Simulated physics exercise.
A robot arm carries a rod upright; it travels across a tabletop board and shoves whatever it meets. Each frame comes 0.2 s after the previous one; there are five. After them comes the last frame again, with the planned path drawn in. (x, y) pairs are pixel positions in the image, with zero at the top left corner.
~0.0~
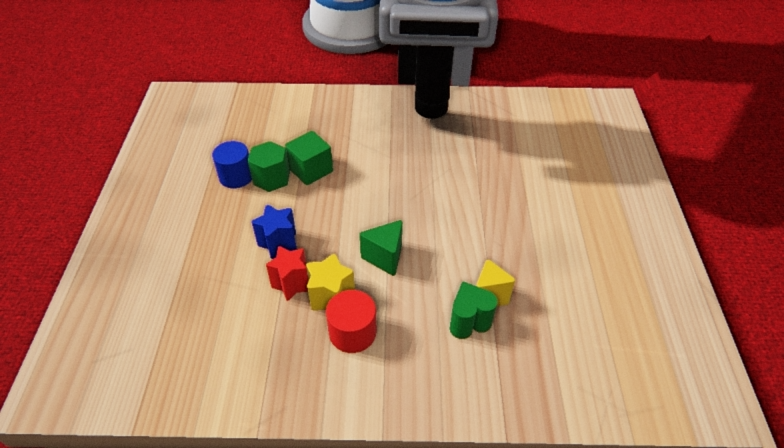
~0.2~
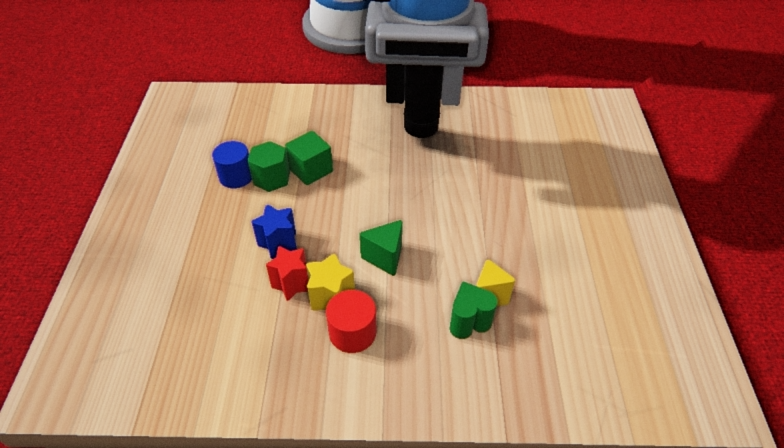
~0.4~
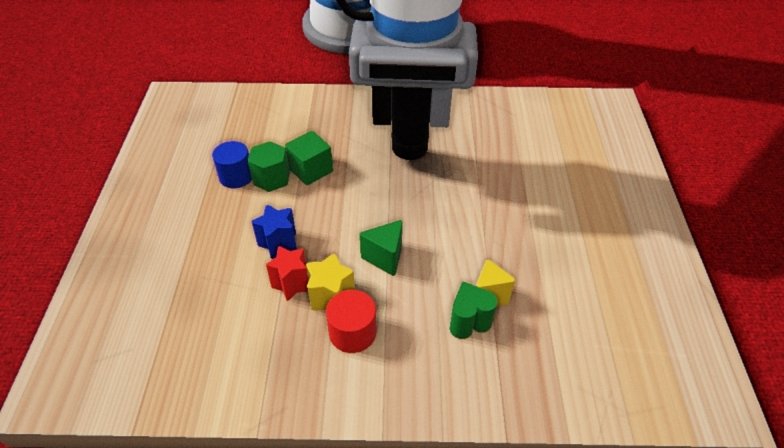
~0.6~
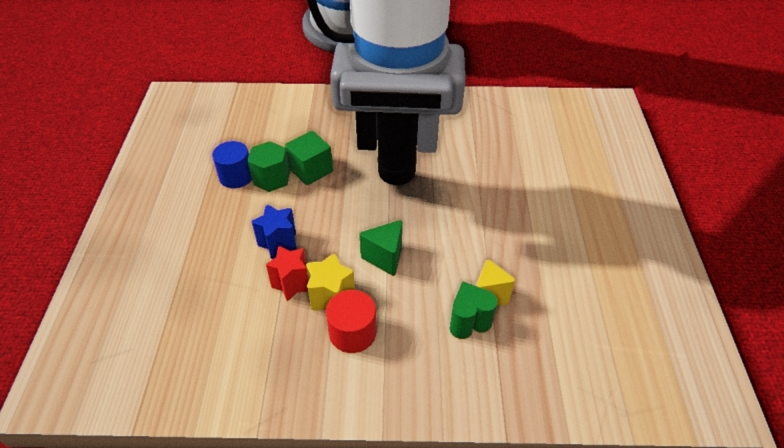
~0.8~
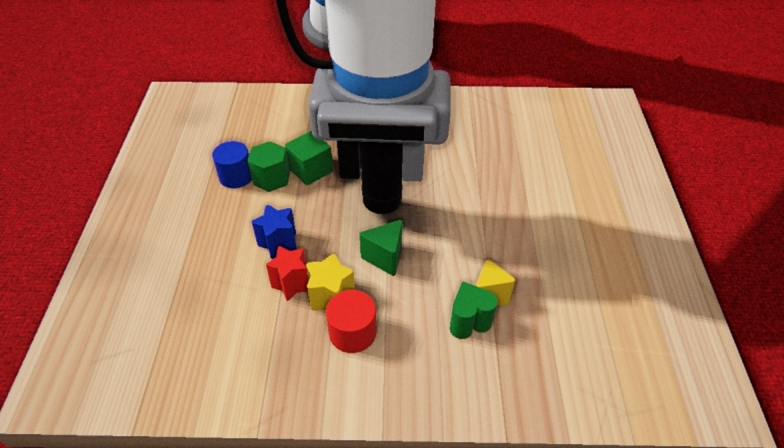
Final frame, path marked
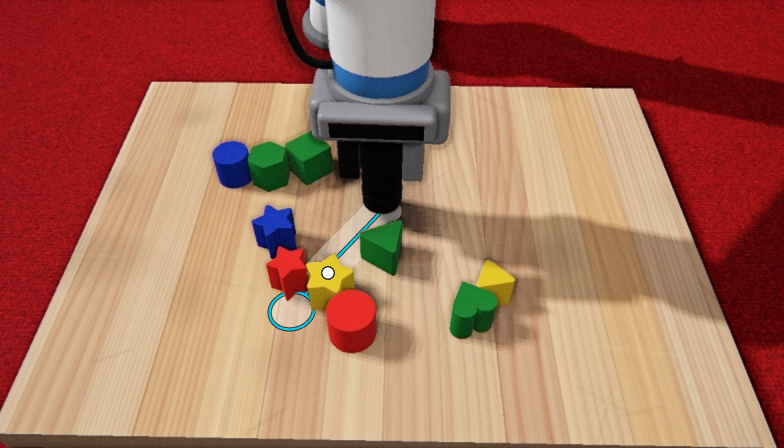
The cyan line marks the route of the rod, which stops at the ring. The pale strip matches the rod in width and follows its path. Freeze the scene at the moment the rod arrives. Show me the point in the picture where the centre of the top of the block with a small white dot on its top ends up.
Just about (307, 324).
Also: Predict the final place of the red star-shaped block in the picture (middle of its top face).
It should be at about (251, 279).
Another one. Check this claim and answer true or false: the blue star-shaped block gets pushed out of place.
False.
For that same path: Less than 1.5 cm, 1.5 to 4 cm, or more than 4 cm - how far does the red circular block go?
Once the path ends, it will sit under 1.5 cm from where it is now.
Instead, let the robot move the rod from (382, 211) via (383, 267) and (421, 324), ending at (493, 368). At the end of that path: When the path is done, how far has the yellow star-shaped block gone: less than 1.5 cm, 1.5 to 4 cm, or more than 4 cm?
By the end of the path, it will have gone short of 1.5 cm.
Drawn move, straight from (382, 211) to (292, 310); the dot is on the yellow star-shaped block.
On the path given first. One third of the way, rod (353, 231); nothing pushed yet.
Two thirds of the way, rod (322, 264); red star-shaped block (279, 265), turned 25° clockwise; yellow star-shaped block (318, 287).
At the end, rod (290, 301); blue star-shaped block still; red star-shaped block (251, 279), turned 100° clockwise; yellow star-shaped block (307, 324), turned 50° anticlockwise; red circular block (353, 315); green triangular piece still.
